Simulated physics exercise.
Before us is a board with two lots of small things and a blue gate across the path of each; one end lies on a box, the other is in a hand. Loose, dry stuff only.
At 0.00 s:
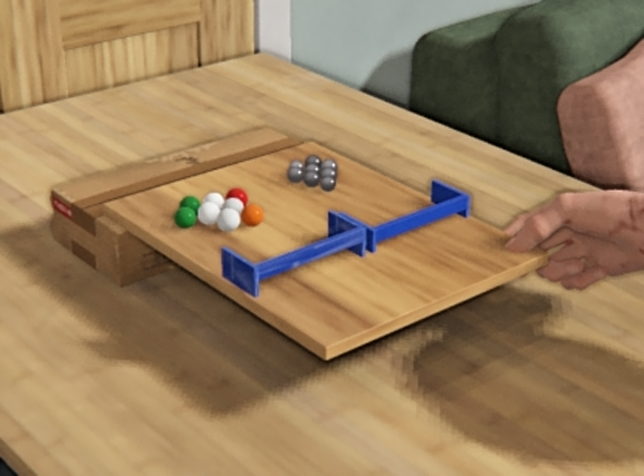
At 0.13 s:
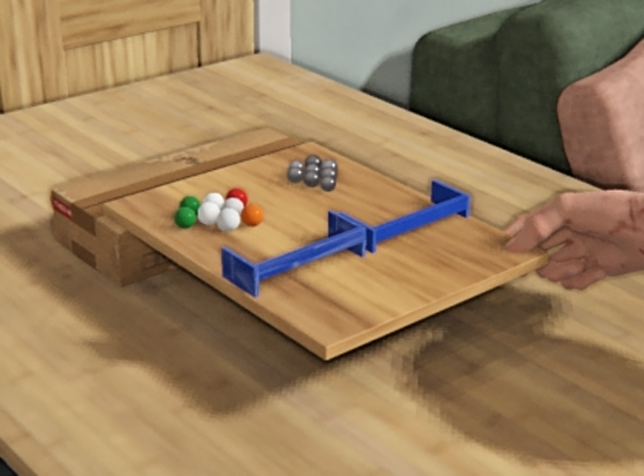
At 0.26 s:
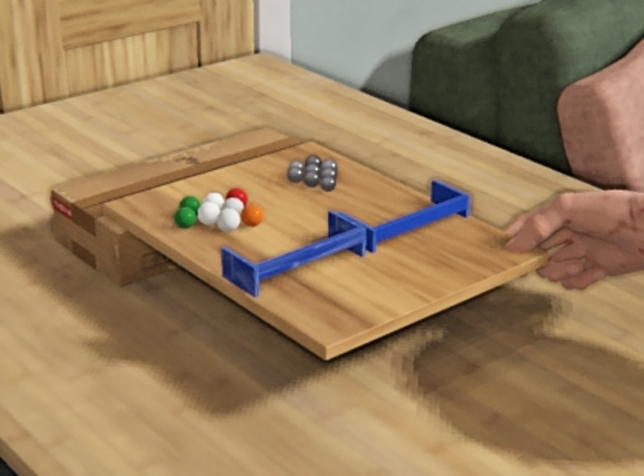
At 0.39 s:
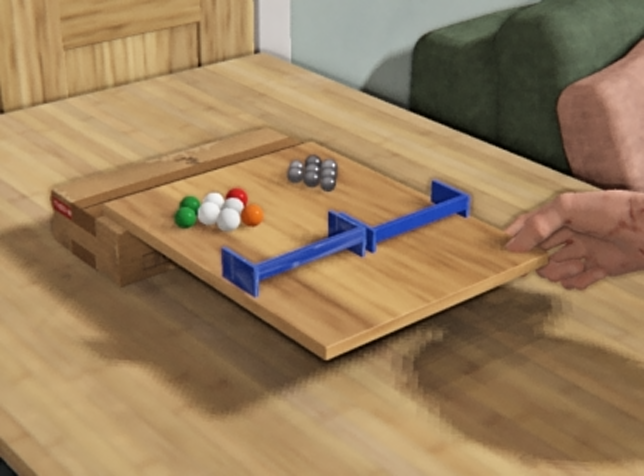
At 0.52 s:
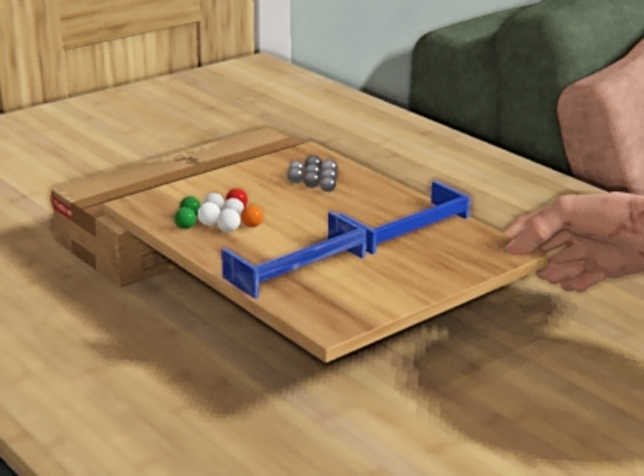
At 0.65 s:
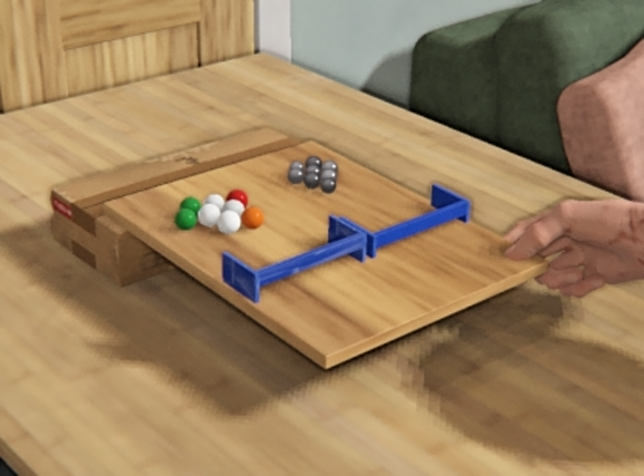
At first, a hand at the right holds up one end of a wooden board whose other end rests on a cardboard box, with colourful balls and grey balls behind two blue gates. The board stays still, then the hand lowers its end very slightly, while both groups of balls keep their places.
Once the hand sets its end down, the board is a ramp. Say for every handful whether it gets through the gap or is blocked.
Outcome: The nearer handful is going to get hung up; the farther handful is going to get hung up.
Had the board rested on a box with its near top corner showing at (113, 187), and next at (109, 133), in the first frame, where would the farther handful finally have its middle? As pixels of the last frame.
(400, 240), then (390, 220).
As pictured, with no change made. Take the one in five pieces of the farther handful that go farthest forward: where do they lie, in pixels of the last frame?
Around (418, 255).
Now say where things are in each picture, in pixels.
In the first picture, held end of the board at (327, 345), level; box at (201, 200), about a quarter as high as the board is long; nearer handful at (209, 213), a few gumballs; farther handful at (312, 172), a few steel balls; nearer gate at (310, 253), its slot lower than a piece; farther gate at (420, 218), its slot lower than a piece.
In the second picture, held end of the board at (327, 345), level; farther handful at (312, 172).
In the third picture, held end of the board at (327, 345), level; nearer handful at (209, 213).
In the fourth picture, held end of the board at (327, 345), level; farther handful at (312, 172).
In the fifth picture, held end of the board at (327, 347), level; nearer handful at (209, 214).
In the sixth picture, held end of the board at (327, 353), down by 2°; box at (201, 200); nearer handful at (209, 215), not moving; farther handful at (313, 173), not moving; nearer gate at (310, 259); farther gate at (421, 224).
After 1.10 s, board sloping at 9°; nearer handful on its way down; farther handful on its way down.
After 1.49 s, board resting at 12°; nearer handful has reached its gate; farther handful has reached its gate.
At rest (2.1 s), board resting at 12°; nearer handful gathered behind its gate; farther handful gathered behind its gate.
